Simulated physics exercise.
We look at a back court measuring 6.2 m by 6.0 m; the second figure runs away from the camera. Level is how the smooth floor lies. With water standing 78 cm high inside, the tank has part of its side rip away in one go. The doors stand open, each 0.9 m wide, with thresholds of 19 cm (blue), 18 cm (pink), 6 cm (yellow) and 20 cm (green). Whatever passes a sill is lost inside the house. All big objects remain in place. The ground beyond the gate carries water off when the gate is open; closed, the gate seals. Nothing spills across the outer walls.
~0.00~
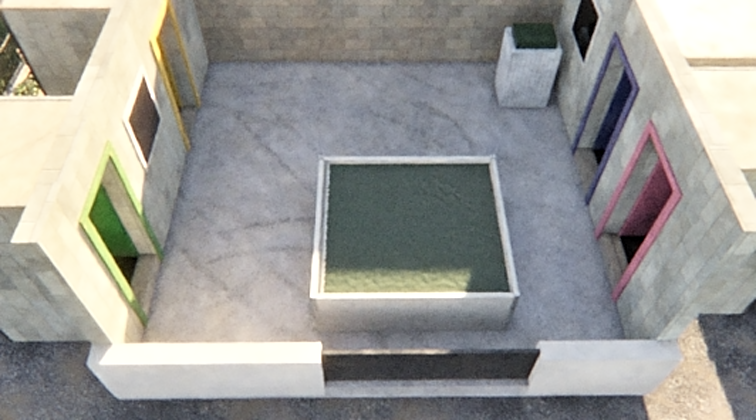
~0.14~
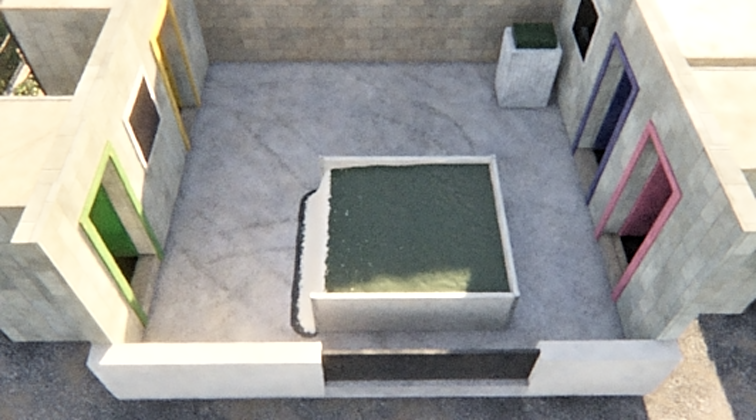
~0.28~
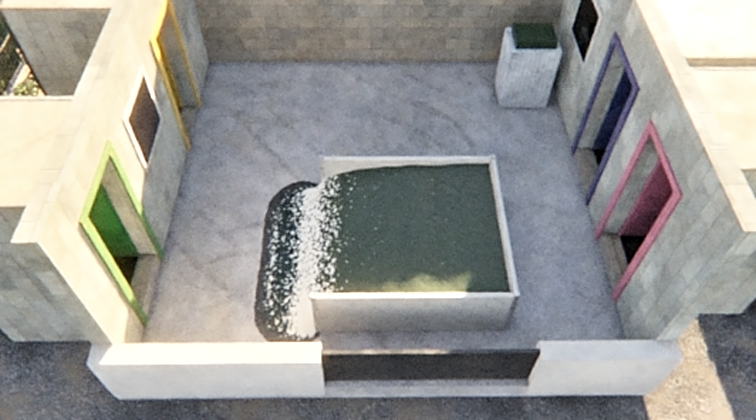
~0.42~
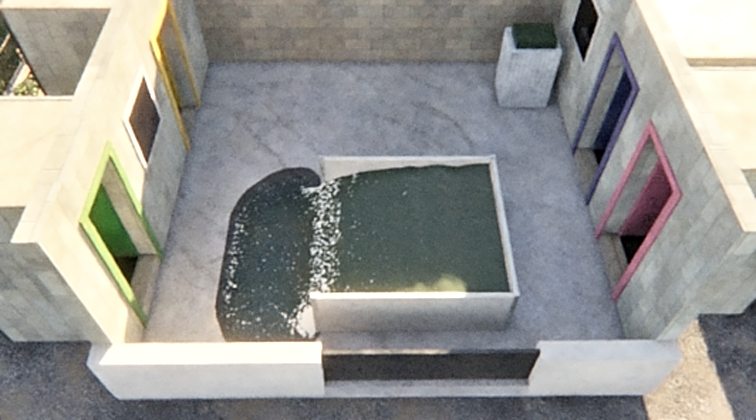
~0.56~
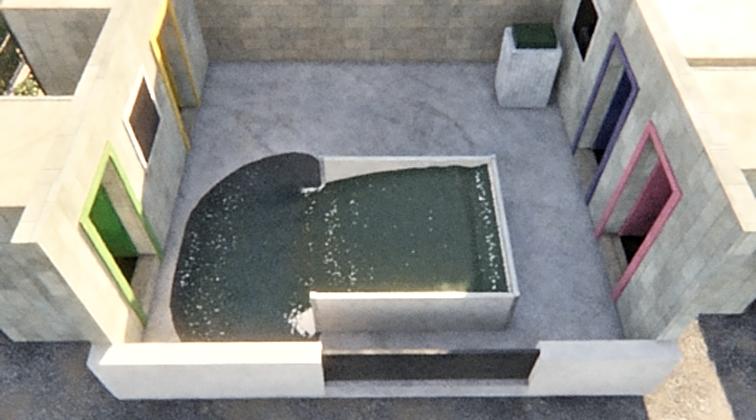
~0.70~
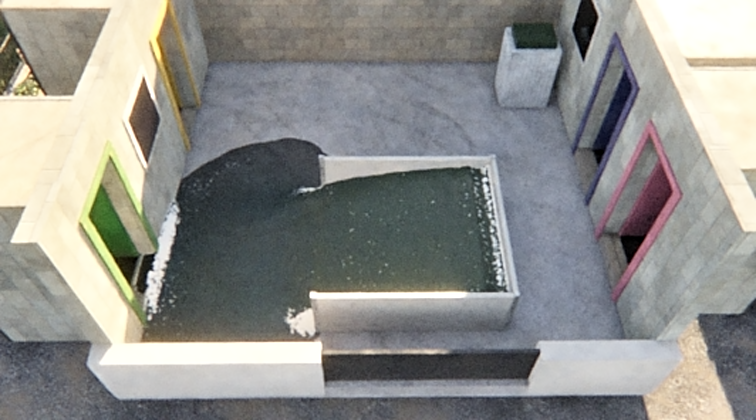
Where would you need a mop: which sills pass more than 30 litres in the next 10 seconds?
Result: Blue door: Short of the set amount. Pink door: Short of the set amount. Yellow door: Beyond the set amount. Green door: Beyond the set amount.
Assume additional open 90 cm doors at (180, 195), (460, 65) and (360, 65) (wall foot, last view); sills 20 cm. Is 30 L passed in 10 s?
Note, doorways in listed order: Goes beyond, stays short, stays short.
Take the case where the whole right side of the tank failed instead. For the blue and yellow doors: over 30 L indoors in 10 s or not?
Blue door surpasses it, yellow door surpasses it.
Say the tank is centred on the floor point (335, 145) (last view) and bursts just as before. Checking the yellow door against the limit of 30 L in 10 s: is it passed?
Against the limit, the yellow door gets more than that.
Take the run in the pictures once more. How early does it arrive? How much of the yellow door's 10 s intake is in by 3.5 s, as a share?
That works out near 40%.
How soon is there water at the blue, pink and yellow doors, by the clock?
The front reaches blue at 5.5 s, pink at 4.5 s, yellow at 1.1 s.
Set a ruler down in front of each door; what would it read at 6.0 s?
In centimetres, the blue door has 16, the pink door 8, the yellow door 11 and the green door 12.
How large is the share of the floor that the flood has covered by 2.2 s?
Covered: Roughly 35 %.
After 1.4 s water covers 30 % of the floor and is deepest (50 cm) near (148, 318); blue door not reached, pink door not reached, yellow door 13 cm at the sill, 1 L in, green door 49 cm at the sill, 103 L in.
After 2.2 s water covers 35 % of the floor and is deepest (49 cm) near (157, 282); blue door not reached, pink door not reached, yellow door 16 cm at the sill, 21 L in, green door 48 cm at the sill, 271 L in.
After 3.5 s water covers 55 % of the floor and is deepest (32 cm) near (229, 68); blue door not reached, pink door not reached, yellow door 12 cm at the sill, 60 L in, green door 29 cm at the sill, 413 L in.
After 6.0 s water covers 90 % of the floor and is deepest (28 cm) near (546, 68); blue door 16 cm at the sill, 0 L in, pink door 8 cm at the sill, 0 L in, yellow door 11 cm at the sill, 91 L in, green door 12 cm at the sill, 430 L in.
After 10.0 s water covers 100 % of the floor and is deepest (22 cm) near (528, 367); blue door 13 cm at the sill, 0 L in, pink door 16 cm at the sill, 0 L in, yellow door 8 cm at the sill, 158 L in, green door 6 cm at the sill, 430 L in.
